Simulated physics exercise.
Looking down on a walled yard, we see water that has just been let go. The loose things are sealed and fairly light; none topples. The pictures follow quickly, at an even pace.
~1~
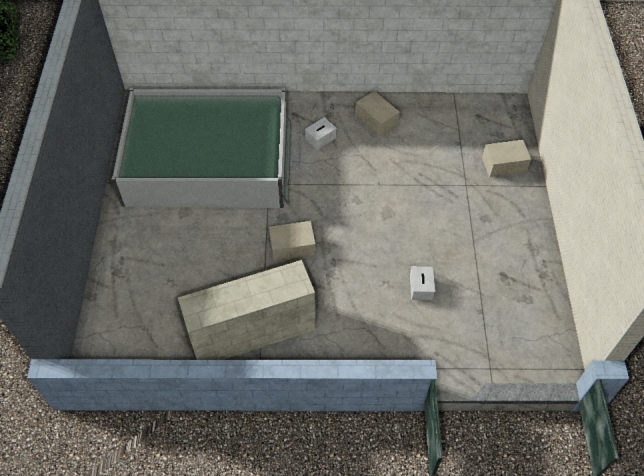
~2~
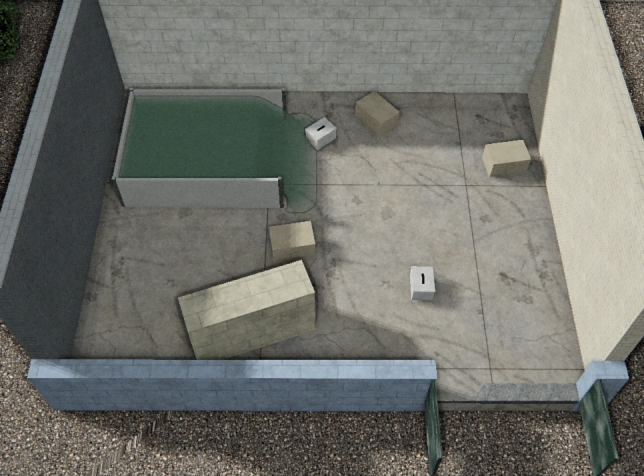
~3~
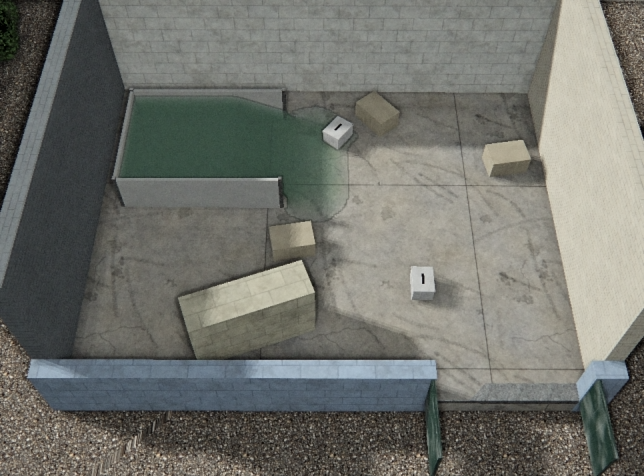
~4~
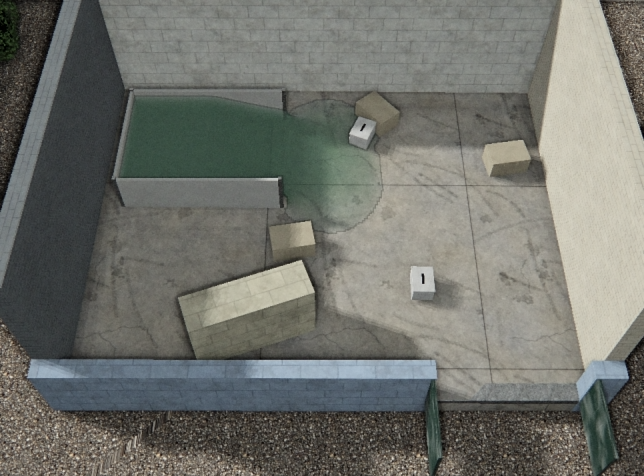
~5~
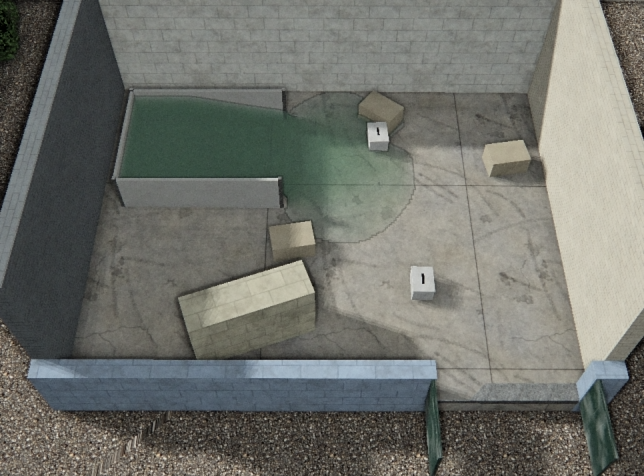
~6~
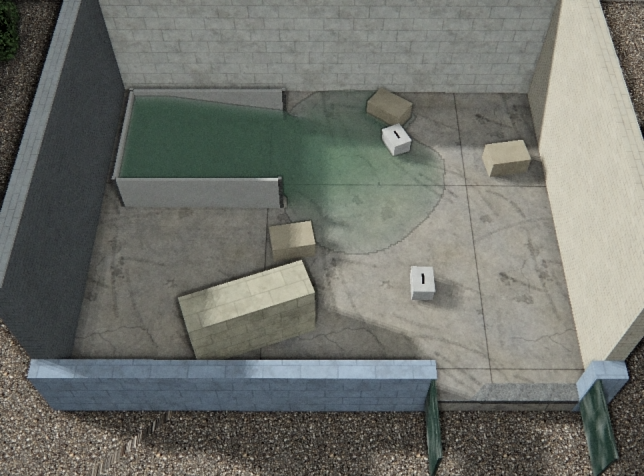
A walled concrete yard, seen from above by a still camera, holds a pale-sided tank of green water at the upper left. Two small white boxes, three tan boxes and a long beige block stand around the floor. The tank's right side opens and water fans out rightward, pushing the upper white box to the right, then slightly shifting the tan box beside it, while the others stay put.
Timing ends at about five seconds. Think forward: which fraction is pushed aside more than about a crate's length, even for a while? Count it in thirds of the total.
I expect the share pushed well aside to be two thirds or higher.
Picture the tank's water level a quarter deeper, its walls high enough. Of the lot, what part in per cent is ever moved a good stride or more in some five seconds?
I reckon 80 per cent of the loose things.
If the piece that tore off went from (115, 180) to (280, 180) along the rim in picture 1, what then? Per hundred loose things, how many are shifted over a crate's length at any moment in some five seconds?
Around 40 per cent.
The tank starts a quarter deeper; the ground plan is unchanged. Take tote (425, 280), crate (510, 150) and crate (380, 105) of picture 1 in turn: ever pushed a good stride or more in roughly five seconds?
As asked: Went the distance, went the distance, went the distance.
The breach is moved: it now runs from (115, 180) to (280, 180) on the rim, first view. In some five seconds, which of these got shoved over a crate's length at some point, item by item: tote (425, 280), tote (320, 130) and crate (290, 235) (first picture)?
Object by object: Displaced that much, less than that, displaced that much.
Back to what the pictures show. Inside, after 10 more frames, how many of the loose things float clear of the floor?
3.
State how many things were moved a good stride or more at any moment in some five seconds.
4 in all.
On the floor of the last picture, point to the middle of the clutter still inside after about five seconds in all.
Around pixel (458, 233).
A moment on, 2 of 5 are well off their spots; 1 afloat.
Next, 3 of 5 are well off their spots; 3 afloat.
Later, 4 of 5 are well off their spots; 3 afloat.
In the end, 4 of 5 are well off their spots, and 4 have been at some point; 3 afloat.
